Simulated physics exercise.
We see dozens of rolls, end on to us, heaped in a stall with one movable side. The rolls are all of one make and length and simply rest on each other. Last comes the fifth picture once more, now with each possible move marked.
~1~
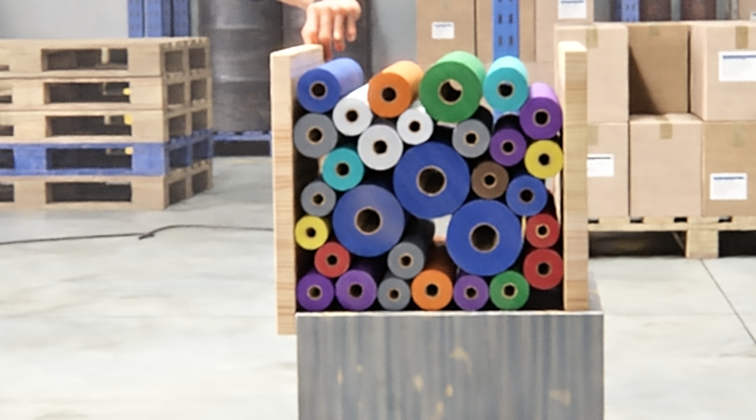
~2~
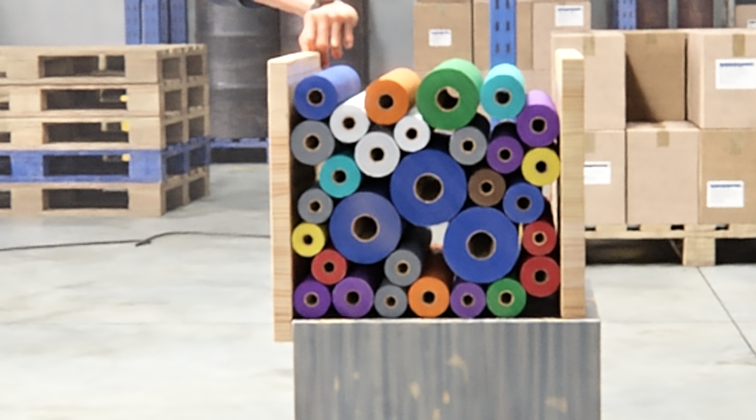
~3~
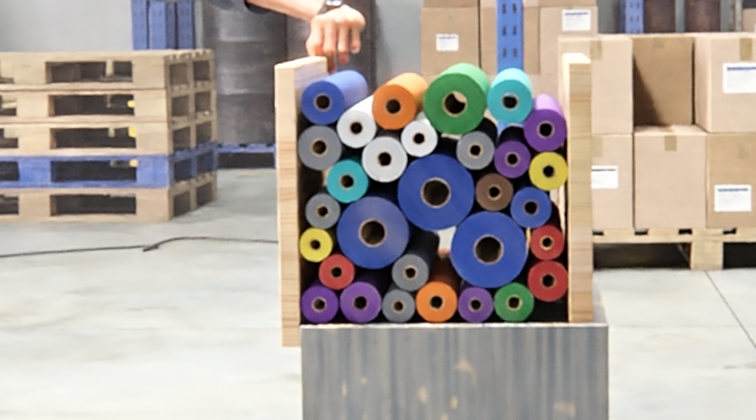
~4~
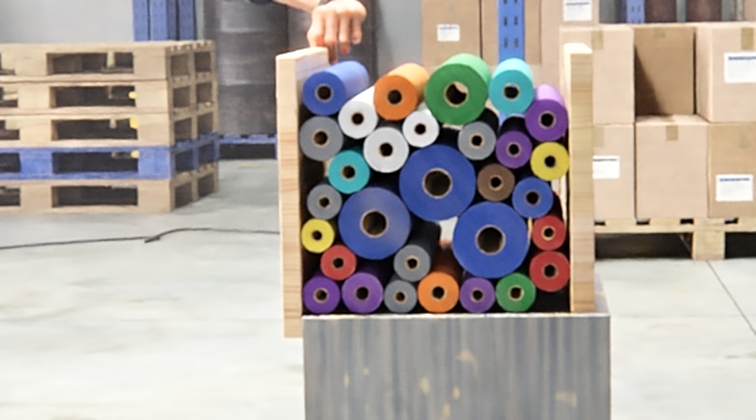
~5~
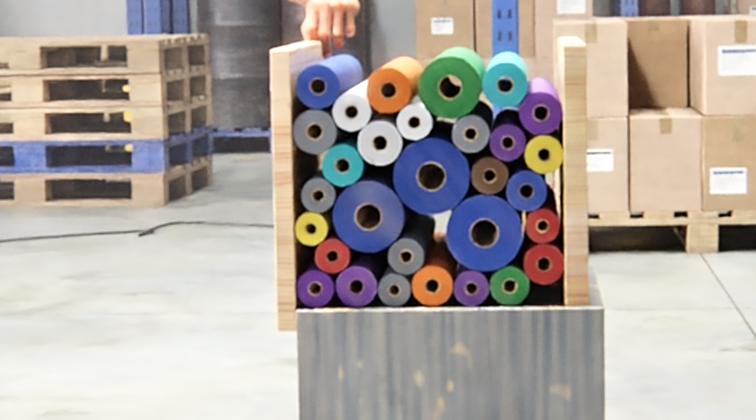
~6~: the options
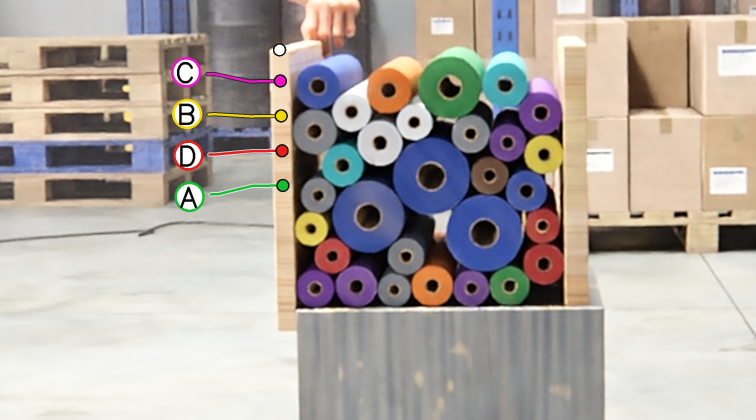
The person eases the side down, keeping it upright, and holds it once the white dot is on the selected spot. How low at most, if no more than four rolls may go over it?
Stop at A.
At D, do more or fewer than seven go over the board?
At D, fewer than seven.
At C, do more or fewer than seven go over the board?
Fewer than seven.
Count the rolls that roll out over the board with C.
The count is none.
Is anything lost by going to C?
No, at C.
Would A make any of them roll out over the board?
Yes, at A.
On the marked copy, A at (283, 186); B at (281, 116); C at (280, 81); D at (282, 151); the white dot at (279, 50).
Taking A. A third of the way, top of the board (292, 116).
Two thirds of the way, top of the board (294, 185).
When it is over, top of the board (294, 185), two out over the board.
As for the rest, B none out over the board; C none out over the board; D none out over the board.
